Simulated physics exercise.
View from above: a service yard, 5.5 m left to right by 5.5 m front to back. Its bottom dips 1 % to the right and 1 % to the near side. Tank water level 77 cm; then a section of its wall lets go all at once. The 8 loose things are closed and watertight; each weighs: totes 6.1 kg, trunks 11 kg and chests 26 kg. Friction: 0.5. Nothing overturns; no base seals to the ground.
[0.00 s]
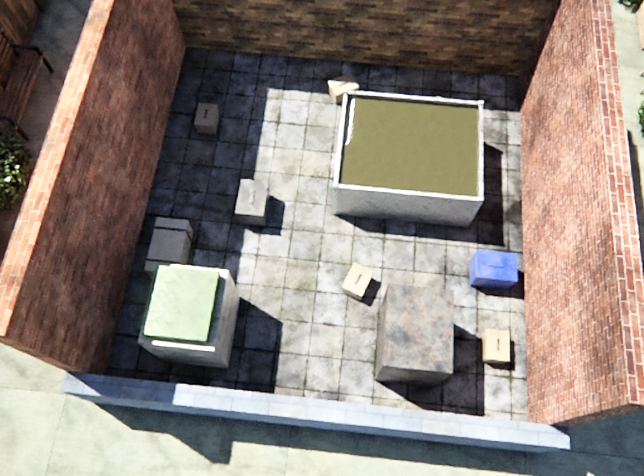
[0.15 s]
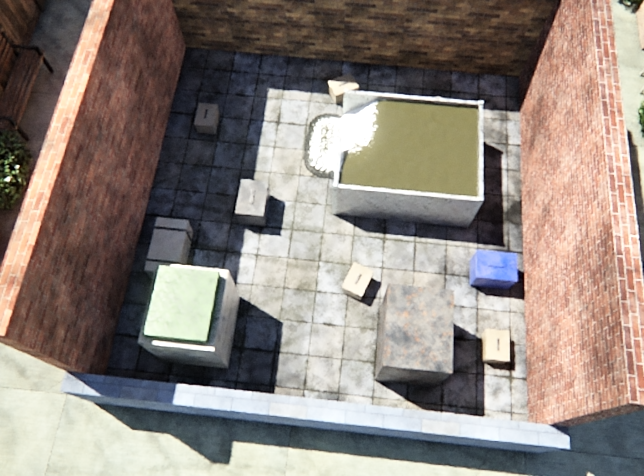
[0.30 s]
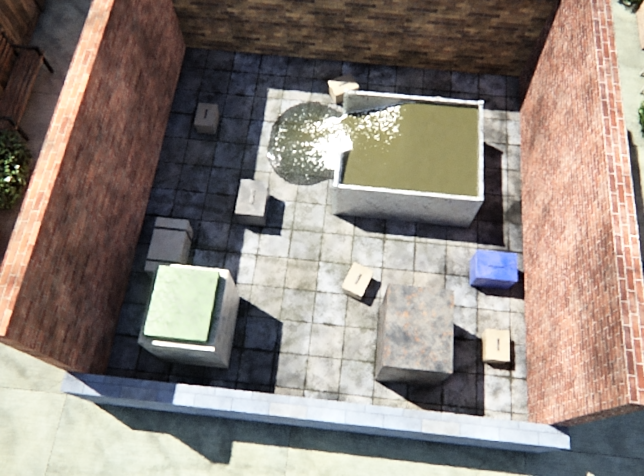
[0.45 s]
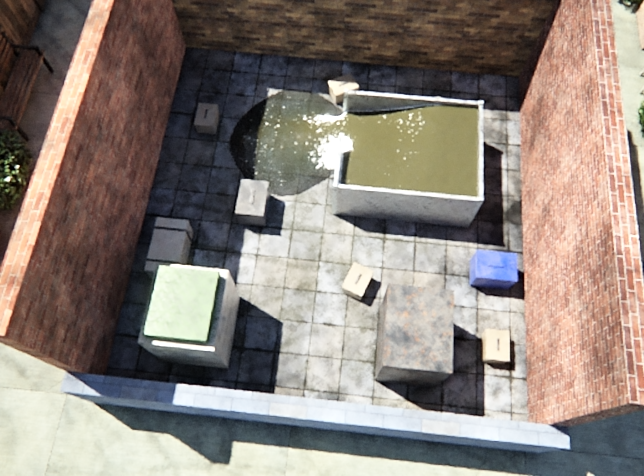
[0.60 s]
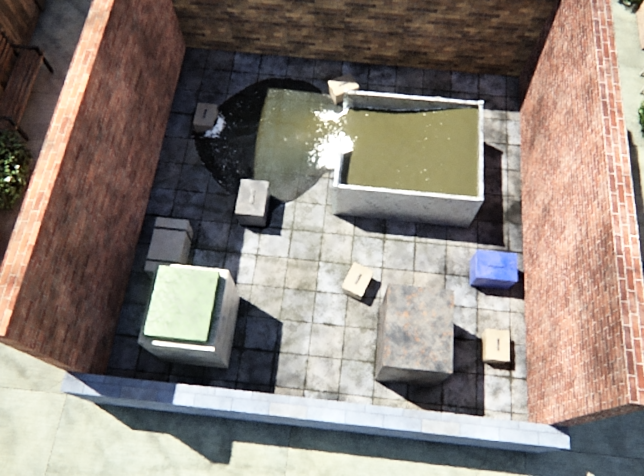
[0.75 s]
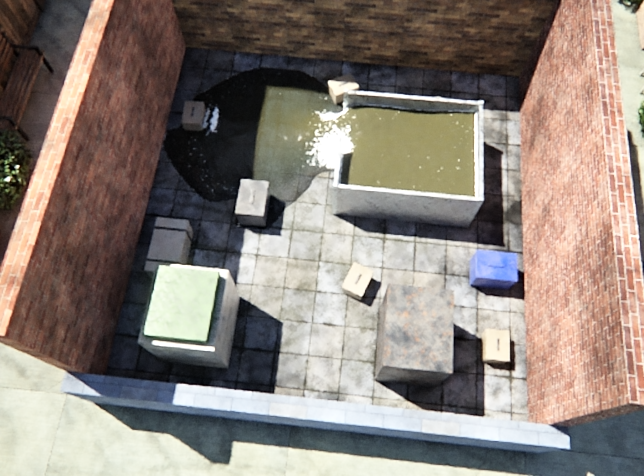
Murky water bursts from the left end of a raised tank in a walled yard, foaming white onto the paving. It spreads leftward in a widening dark pool, reaching a small box near the left wall and nudging it slightly, while the blue chest on the right stays still.
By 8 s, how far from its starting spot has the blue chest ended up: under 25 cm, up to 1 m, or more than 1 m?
It has ended up under 25 cm from its starting spot.
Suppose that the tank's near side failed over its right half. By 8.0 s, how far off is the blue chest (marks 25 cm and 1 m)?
In that scenario the blue chest would have been washed far off.
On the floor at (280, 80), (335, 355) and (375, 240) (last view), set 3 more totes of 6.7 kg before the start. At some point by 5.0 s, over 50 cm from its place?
In that order: Past it, under, short of it.
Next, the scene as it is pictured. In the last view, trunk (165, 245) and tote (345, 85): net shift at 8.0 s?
The first ends 450 cm from its start, the second 40 cm.
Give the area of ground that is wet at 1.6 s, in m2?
About 11.0 m2.
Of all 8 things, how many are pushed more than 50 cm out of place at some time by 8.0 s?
4.
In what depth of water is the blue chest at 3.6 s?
I'd say around 0 cm.
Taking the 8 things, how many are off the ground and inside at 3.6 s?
1 at that moment.
After 1.6 s the blue chest is near (497, 265), 0.0 m from its start, aground; 1 afloat.
After 3.6 s the blue chest is near (497, 265), 0.0 m from its start, aground; 1 afloat.
After 5.6 s the blue chest is near (497, 265), 0.0 m from its start, aground; 1 afloat.
After 8.0 s the blue chest is near (496, 266), 0.0 m from its start, aground; 2 afloat.
